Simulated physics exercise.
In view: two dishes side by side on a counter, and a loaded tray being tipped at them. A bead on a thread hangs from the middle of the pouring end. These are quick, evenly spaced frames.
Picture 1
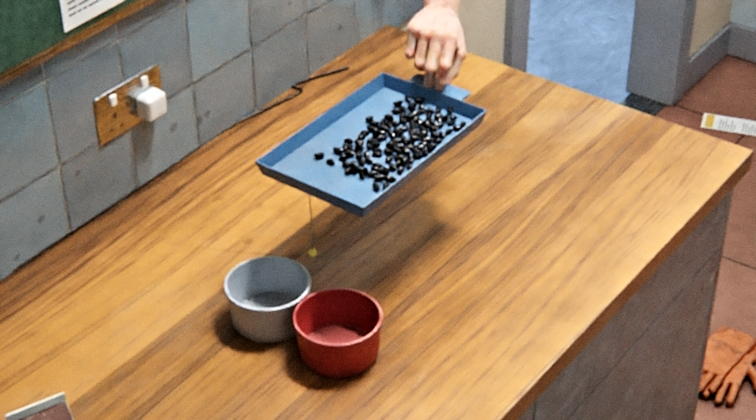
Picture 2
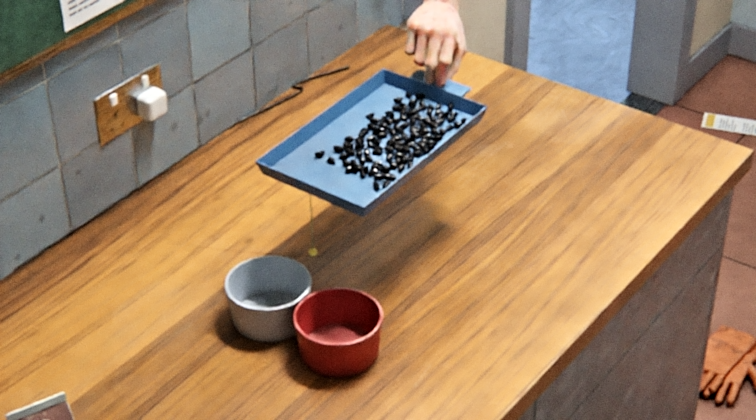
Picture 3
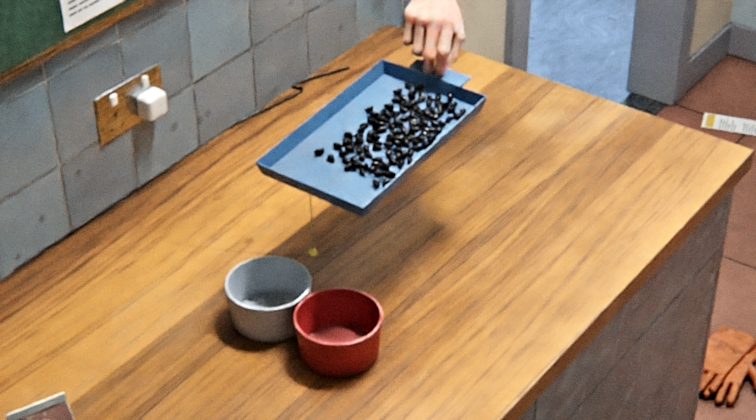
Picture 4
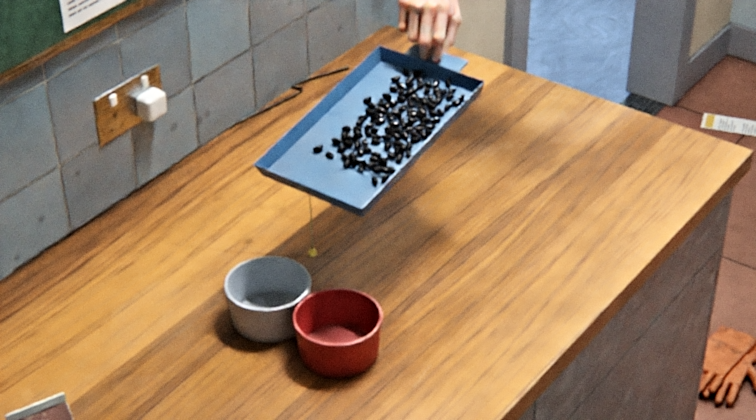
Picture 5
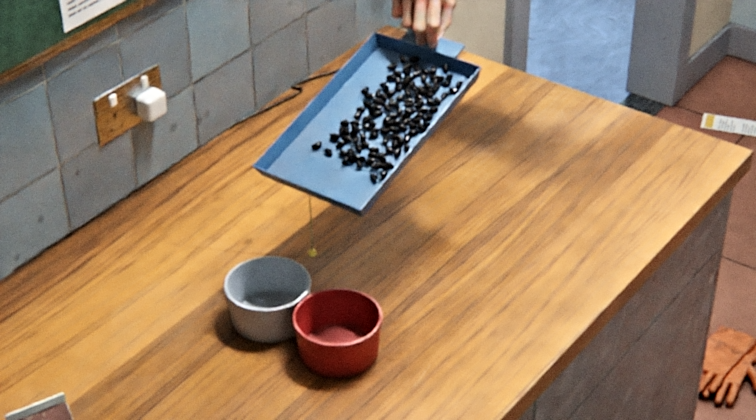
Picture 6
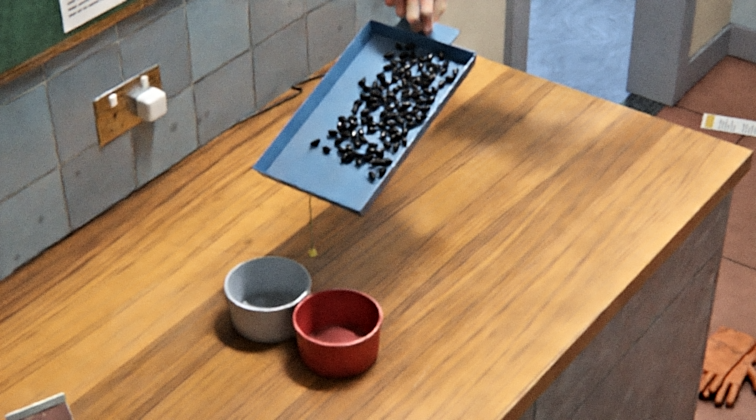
The video shows a hand holding a blue tray of black beans above a grey dish and a red dish on a wooden counter, then raising its far end so the tray tilts steadily toward the dishes.
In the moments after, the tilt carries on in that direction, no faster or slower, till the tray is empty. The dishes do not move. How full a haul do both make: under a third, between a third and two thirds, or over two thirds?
Together they catch over two thirds.
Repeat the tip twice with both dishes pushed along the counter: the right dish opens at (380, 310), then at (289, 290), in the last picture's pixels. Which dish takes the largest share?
First the left dish, then the right one.
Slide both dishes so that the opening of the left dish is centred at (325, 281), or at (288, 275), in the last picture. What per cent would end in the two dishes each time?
In turn 30 and 60 in a hundred.
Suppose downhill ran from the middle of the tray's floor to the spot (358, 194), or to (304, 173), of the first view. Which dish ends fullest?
In turn: The dish on the right; the dish on the left.
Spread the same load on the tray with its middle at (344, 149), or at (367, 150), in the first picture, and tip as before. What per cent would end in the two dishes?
About 80 and 80 per cent.
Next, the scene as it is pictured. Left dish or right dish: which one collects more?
It is the dish on the left.
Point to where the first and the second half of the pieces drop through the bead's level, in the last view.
First near (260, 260), later near (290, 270).
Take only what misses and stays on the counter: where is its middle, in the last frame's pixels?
Close to (210, 302).
Shortly afterwards, tray tipped steeply; all but a few on the tray; only a few in the air.
Next, tray tipped past a quarter turn; near half on the tray; a little in the right dish; near a third in the left dish; a little outside both; only a few in the air.
Some moments later, tray tipped past a quarter turn; near a quarter in the right dish; near two thirds in the left dish; near a quarter outside both.
In the end, tray tipped past a quarter turn; near a quarter in the right dish; near two thirds in the left dish; near a quarter outside both.
